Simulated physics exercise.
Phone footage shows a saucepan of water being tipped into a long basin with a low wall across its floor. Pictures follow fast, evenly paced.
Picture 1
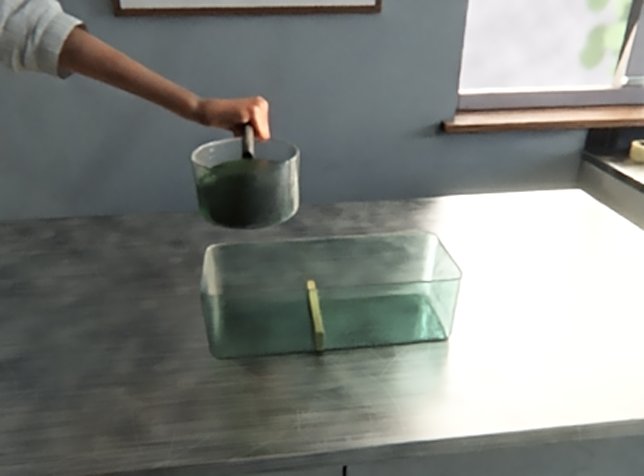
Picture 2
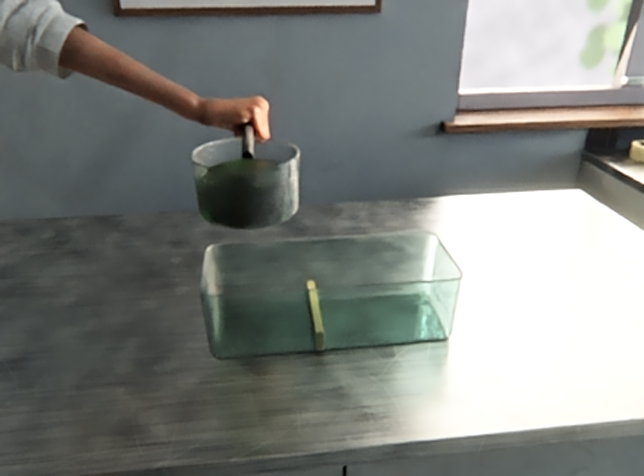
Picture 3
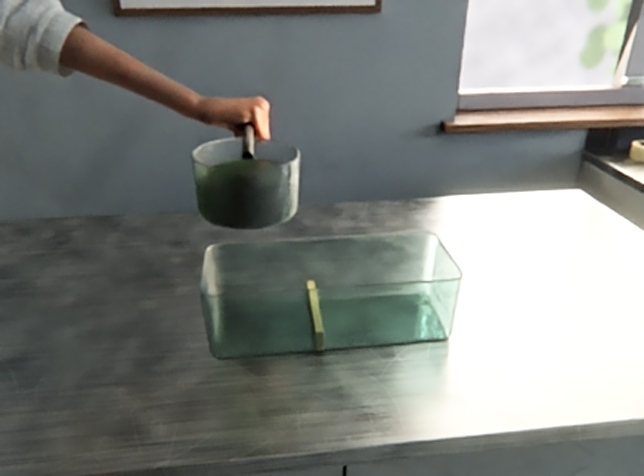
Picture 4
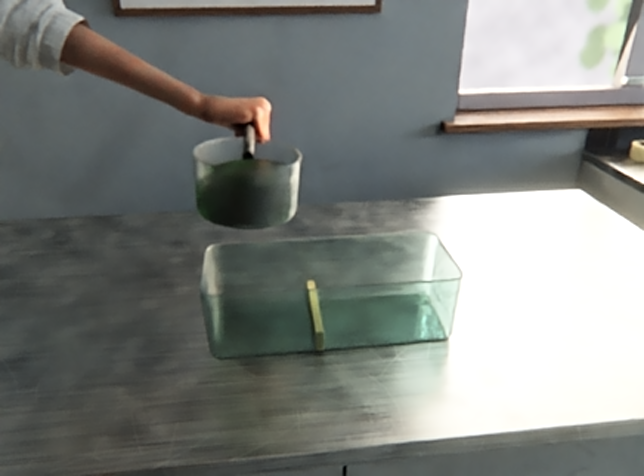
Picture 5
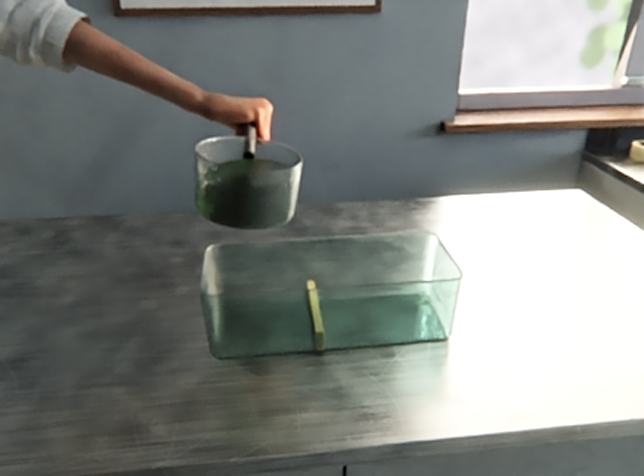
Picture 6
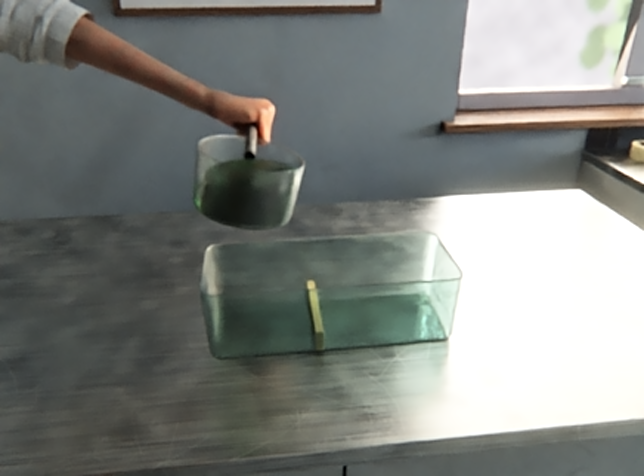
An arm in a pale sleeve reaches in from the left, gripping a glass saucepan of dark green liquid above a grey countertop, seen from slightly above. Below sits a long, clear, green-tinted basin with a low yellowish wall across its floor, before a blue-grey wall with a window at right. The hand slowly tilts the pan slightly rightward, while the basin and camera stay still.
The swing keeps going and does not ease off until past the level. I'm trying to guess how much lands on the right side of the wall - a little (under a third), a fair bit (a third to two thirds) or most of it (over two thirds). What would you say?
I would say most of it, over two thirds.
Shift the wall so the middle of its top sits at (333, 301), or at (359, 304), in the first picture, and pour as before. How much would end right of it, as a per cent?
About 65 and 20 per cent.
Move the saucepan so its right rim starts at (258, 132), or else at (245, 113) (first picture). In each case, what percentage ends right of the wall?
Estimate, in order: 50 and 40 per cent.
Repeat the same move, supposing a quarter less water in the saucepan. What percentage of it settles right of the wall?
Near 90 %.
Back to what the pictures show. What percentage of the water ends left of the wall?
Close to 10 per cent.
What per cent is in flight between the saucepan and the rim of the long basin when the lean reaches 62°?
Near 20 in a hundred.
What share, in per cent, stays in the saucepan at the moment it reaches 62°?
It keeps around 75 per cent at that angle.
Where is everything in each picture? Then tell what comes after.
In the first picture, tilt 0°; pouring edge (298, 152); surface from (198, 176) to (296, 171); the long basin's rim runs from (204, 270) to (449, 254); the wall's top is at (315, 305).
In the second picture, tilt 1°; pouring edge (298, 153); surface from (198, 175) to (296, 171).
In the third picture, tilt 2°; pouring edge (299, 154); surface from (197, 175) to (296, 171).
In the fourth picture, tilt 5°; pouring edge (300, 156); surface from (198, 175) to (297, 172).
In the fifth picture, tilt 8°; pouring edge (302, 160); surface from (198, 175) to (298, 172).
In the sixth picture, tilt 13°; pouring edge (303, 164); surface from (198, 176) to (298, 172).
A moment on, the saucepan is tipped part way and 75 per cent is still to pour, 0 is left of the wall and 4 right of it.
Next, the saucepan is tipped on its side and 22 per cent is still to pour, 3 is left of the wall and 62 right of it.
Then the saucepan is tipped on its side and 3 per cent is still to pour, 8 is left of the wall and 86 right of it.
Later the saucepan is tipped on its side and 0 per cent is still to pour, 9 is left of the wall and 90 right of it.
Finally, 10 per cent lies left of the wall, 90 right of it and 1 outside.
